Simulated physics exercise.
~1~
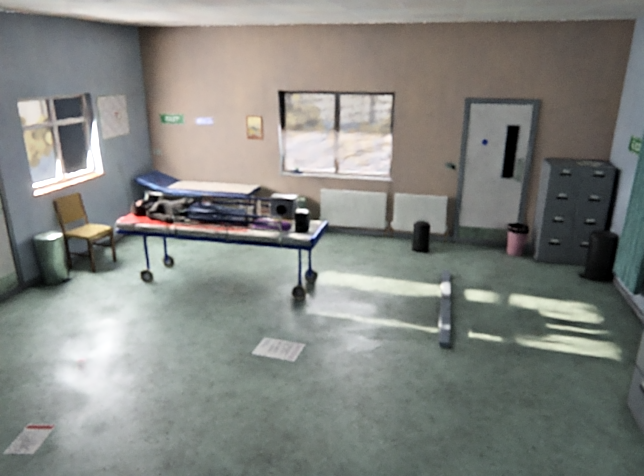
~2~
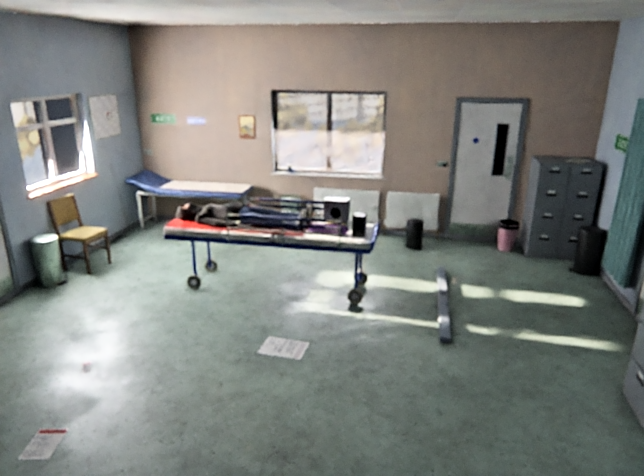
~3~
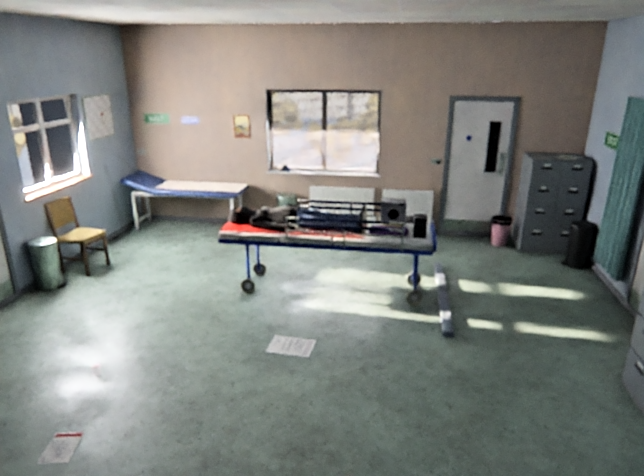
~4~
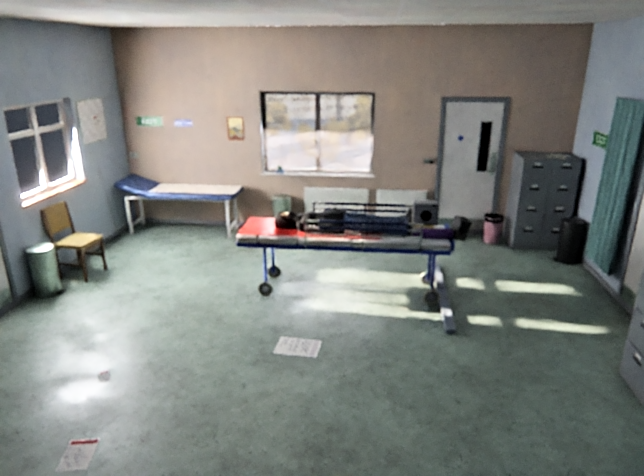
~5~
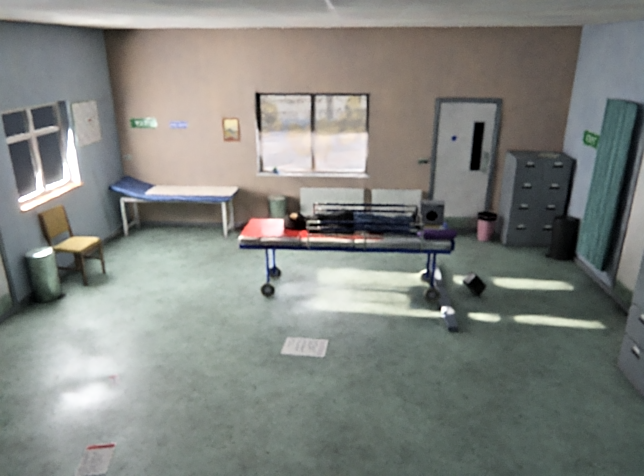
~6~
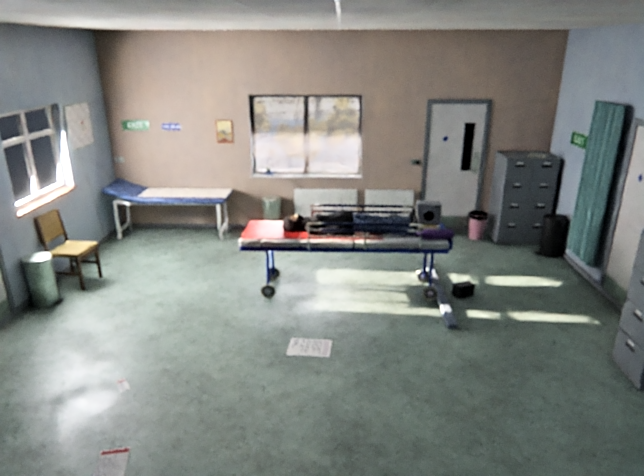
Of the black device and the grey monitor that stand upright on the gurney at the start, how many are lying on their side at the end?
One of them is lying on its side at the end, the black device, which has dropped to the floor. The grey monitor is still upright on the gurney.
